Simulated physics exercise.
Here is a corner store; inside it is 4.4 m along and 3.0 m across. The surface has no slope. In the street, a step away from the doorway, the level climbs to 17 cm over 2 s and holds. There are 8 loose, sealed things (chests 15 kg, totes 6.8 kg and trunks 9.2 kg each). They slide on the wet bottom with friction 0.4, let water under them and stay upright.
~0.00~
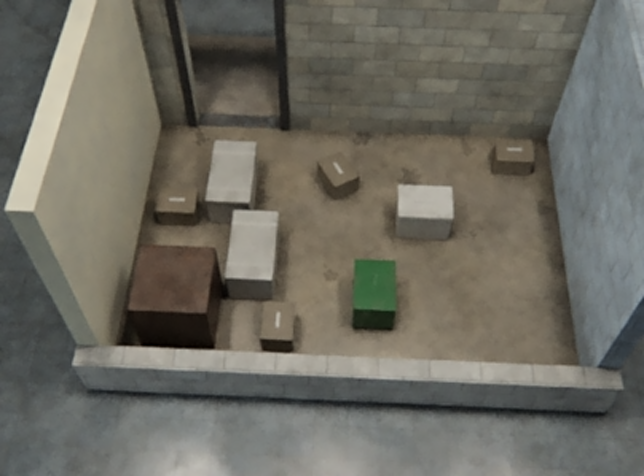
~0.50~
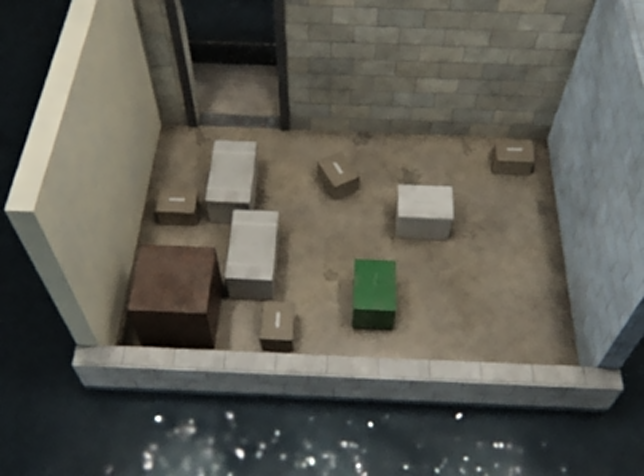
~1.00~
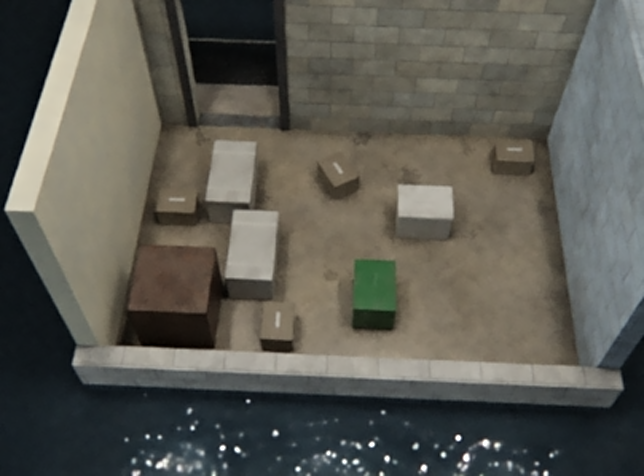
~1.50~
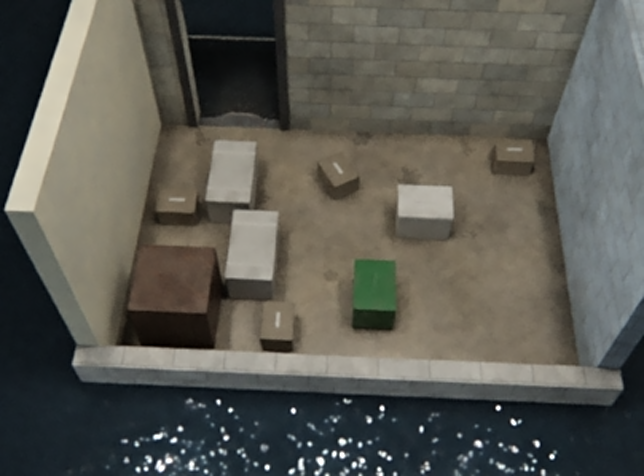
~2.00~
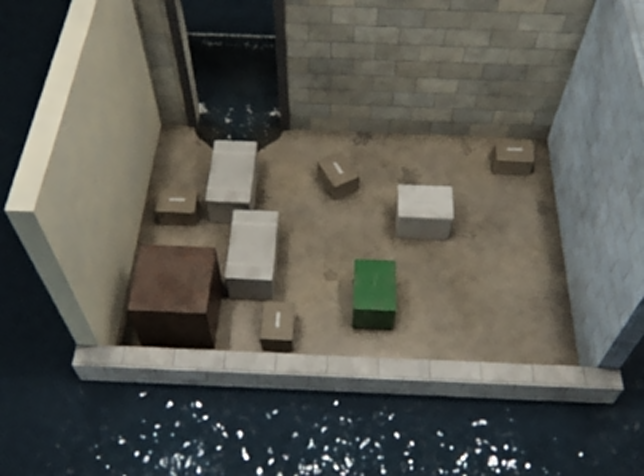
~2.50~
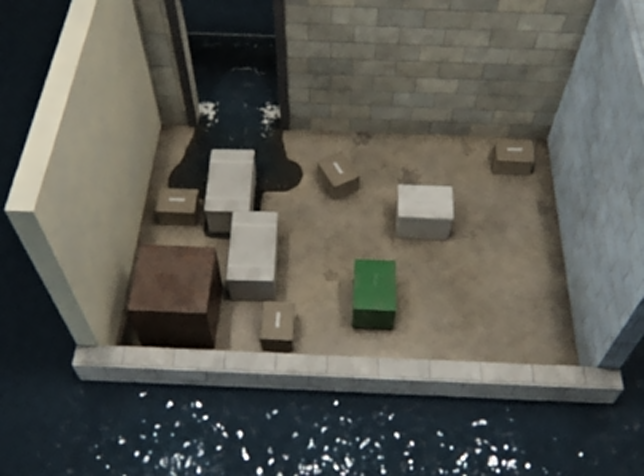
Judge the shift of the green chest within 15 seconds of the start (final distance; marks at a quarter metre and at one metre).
Green chest gets carried off.
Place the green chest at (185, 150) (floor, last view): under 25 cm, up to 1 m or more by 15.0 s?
It gets carried off.
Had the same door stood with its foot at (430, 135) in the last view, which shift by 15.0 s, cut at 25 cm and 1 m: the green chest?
In that case the green chest travels far.
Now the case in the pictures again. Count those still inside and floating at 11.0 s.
At that moment 6.
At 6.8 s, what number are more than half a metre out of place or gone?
By then 3.
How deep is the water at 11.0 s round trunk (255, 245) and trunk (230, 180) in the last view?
About 8 and 8 cm.
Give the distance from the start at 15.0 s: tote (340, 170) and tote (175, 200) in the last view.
In turn: 120 cm, 40 cm.
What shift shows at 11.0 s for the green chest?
About 140 cm.
After 3.5 s the green chest is near (375, 284), 0.0 m from its start, aground; 1 afloat.
After 6.8 s the green chest is near (391, 288), 0.1 m from its start, aground; 4 afloat.
After 11.0 s the green chest is near (518, 299), 1.3 m from its start, afloat; 6 afloat.
After 15.0 s the green chest is near (540, 167), 2.2 m from its start, afloat; 7 afloat.
